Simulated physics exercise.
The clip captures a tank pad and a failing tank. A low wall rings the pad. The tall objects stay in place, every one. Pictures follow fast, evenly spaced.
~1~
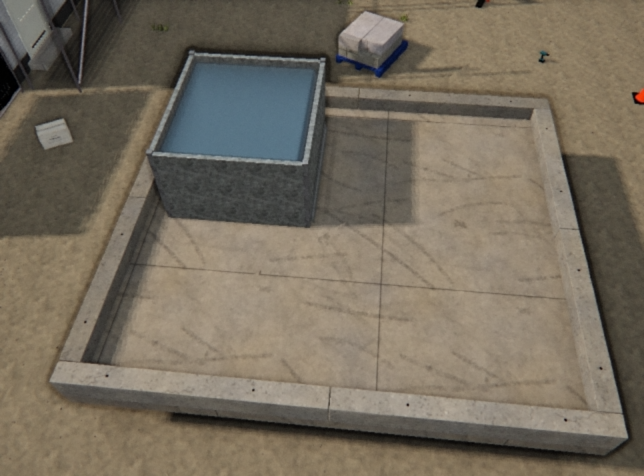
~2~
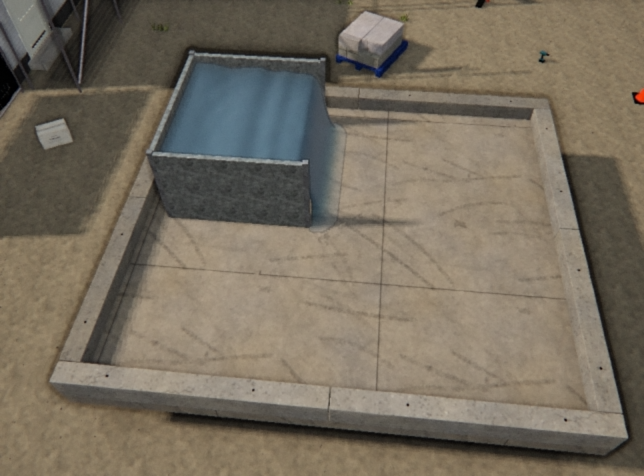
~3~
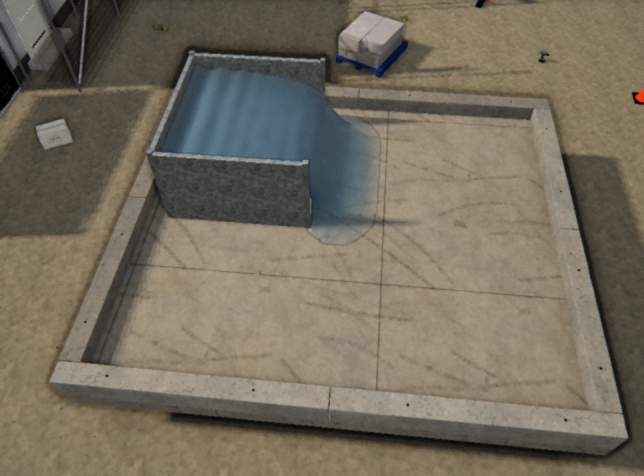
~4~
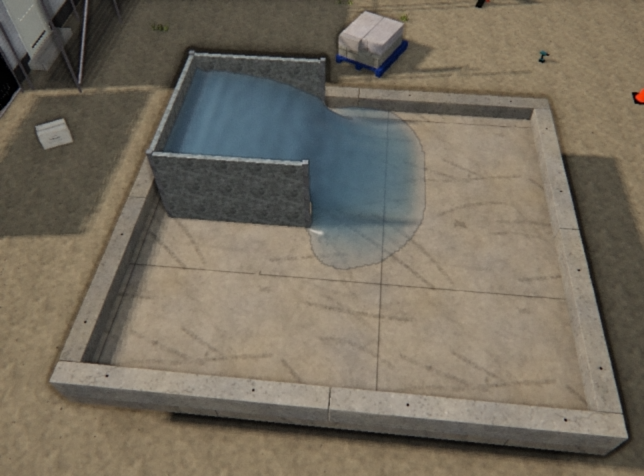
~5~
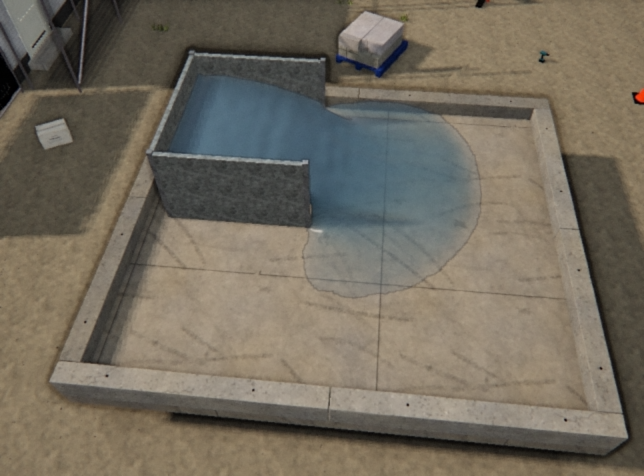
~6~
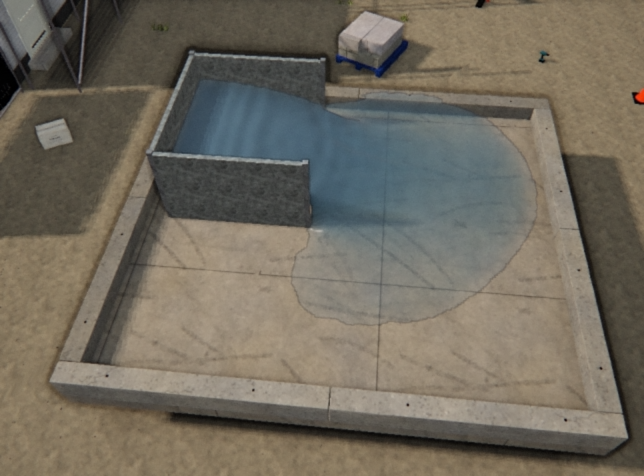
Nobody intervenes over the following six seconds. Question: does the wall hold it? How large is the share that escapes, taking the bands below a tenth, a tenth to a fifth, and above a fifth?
The share that escapes is above a fifth.
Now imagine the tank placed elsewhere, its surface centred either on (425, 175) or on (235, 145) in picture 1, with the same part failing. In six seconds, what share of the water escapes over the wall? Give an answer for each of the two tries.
Roughly 48 per cent, then roughly 26 per cent.
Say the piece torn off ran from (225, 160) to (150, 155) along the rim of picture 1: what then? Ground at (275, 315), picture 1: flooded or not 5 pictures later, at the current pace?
That spot ends up soaked.
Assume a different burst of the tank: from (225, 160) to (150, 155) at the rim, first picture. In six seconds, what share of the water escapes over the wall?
Close to 28 percent, I'd say.
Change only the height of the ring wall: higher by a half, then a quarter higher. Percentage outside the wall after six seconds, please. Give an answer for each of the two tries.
About 12 percent in the first case, about 20 percent in the second.
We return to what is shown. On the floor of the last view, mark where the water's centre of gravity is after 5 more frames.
The water's centre sits above (352, 179).
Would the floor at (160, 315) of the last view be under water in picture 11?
Answer: Clear.
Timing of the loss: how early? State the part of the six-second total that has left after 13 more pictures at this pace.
About 70 per cent.
A moment on, water covers 55 % of the floor; the low wall has let 0 % over.
Next, water covers 60 % of the floor; the low wall has let 1 % over.
Then, water covers 60 % of the floor; the low wall has let 20 % over.
Later, water covers 75 % of the floor; the low wall has let 27 % over.
In the end, water covers 80 % of the floor; the low wall has let 28 % over.
